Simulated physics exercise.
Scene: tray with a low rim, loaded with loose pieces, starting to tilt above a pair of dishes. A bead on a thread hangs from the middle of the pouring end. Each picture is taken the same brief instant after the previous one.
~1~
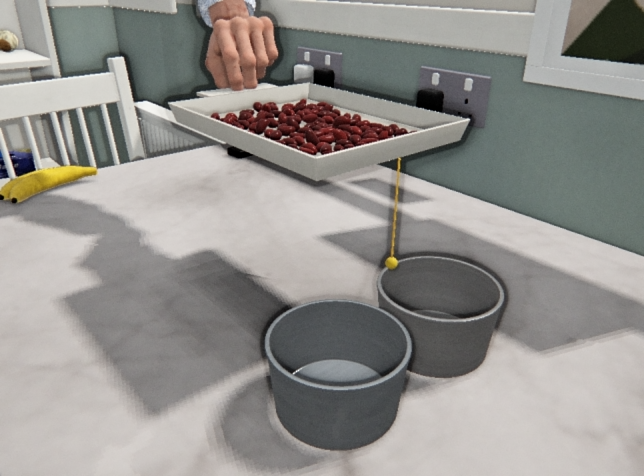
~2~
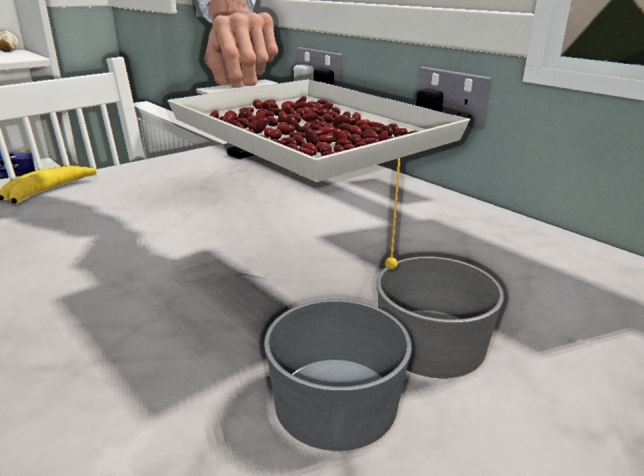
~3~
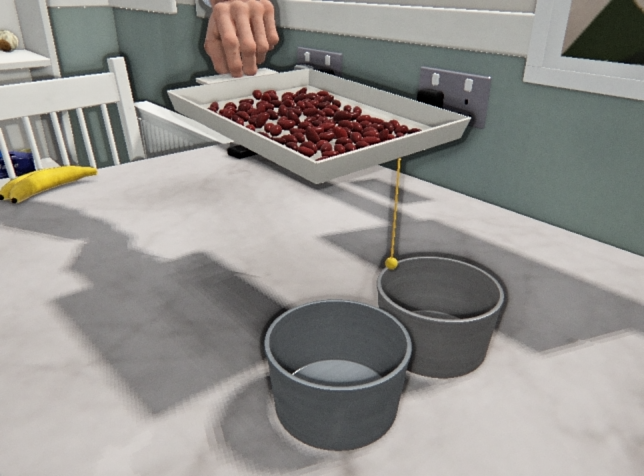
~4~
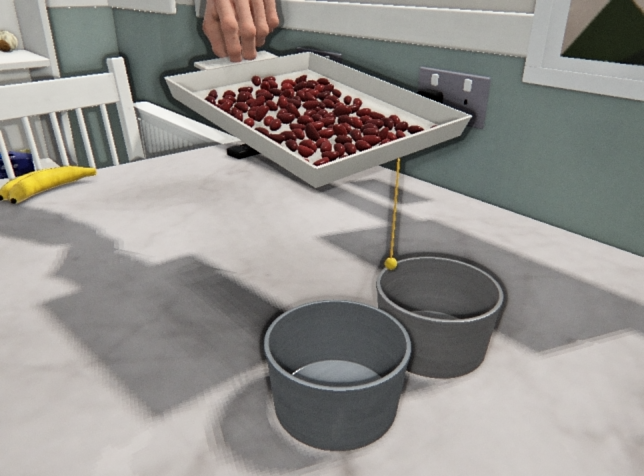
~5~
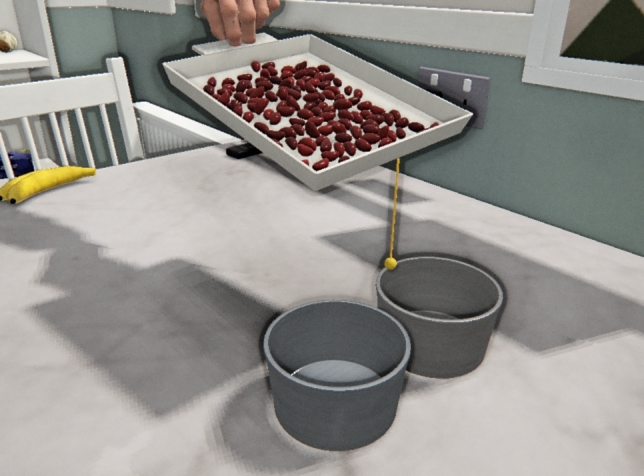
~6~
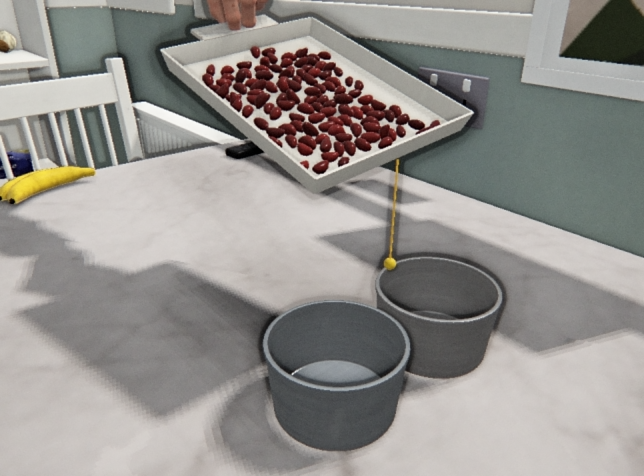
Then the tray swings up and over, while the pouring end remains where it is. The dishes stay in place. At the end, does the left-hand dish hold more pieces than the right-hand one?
Yes: The greater part will fall into the left dish.
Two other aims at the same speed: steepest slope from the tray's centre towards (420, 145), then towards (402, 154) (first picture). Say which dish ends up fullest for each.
First case: The dish at right. Second case: The dish at right.
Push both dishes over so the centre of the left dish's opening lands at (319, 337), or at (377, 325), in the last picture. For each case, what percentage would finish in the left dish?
60 % and 80 %.
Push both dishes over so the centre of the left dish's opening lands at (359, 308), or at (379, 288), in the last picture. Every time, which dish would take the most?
The left-placed dish first, the left-placed dish second.
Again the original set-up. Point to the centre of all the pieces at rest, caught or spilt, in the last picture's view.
The centre comes to rest near (352, 390).
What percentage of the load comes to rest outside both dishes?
Something near 20 in every hundred.
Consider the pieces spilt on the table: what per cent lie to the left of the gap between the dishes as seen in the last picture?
I reckon around 30 per cent.
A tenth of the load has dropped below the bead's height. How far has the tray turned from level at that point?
About 110°.
Soon after the last picture, tray tipped steeply; nearly all on the tray; a stray few in the left dish; a stray few in the air.
A little later, tray tipped past a quarter turn; nearly all on the tray; a stray few in the left dish; a stray few in the right dish; a stray few in the air.
Later still, tray tipped past a quarter turn; about two thirds in the left dish; a small part in the right dish; about a quarter outside both.
At rest, tray tipped past a quarter turn; about two thirds in the left dish; a small part in the right dish; about a quarter outside both.
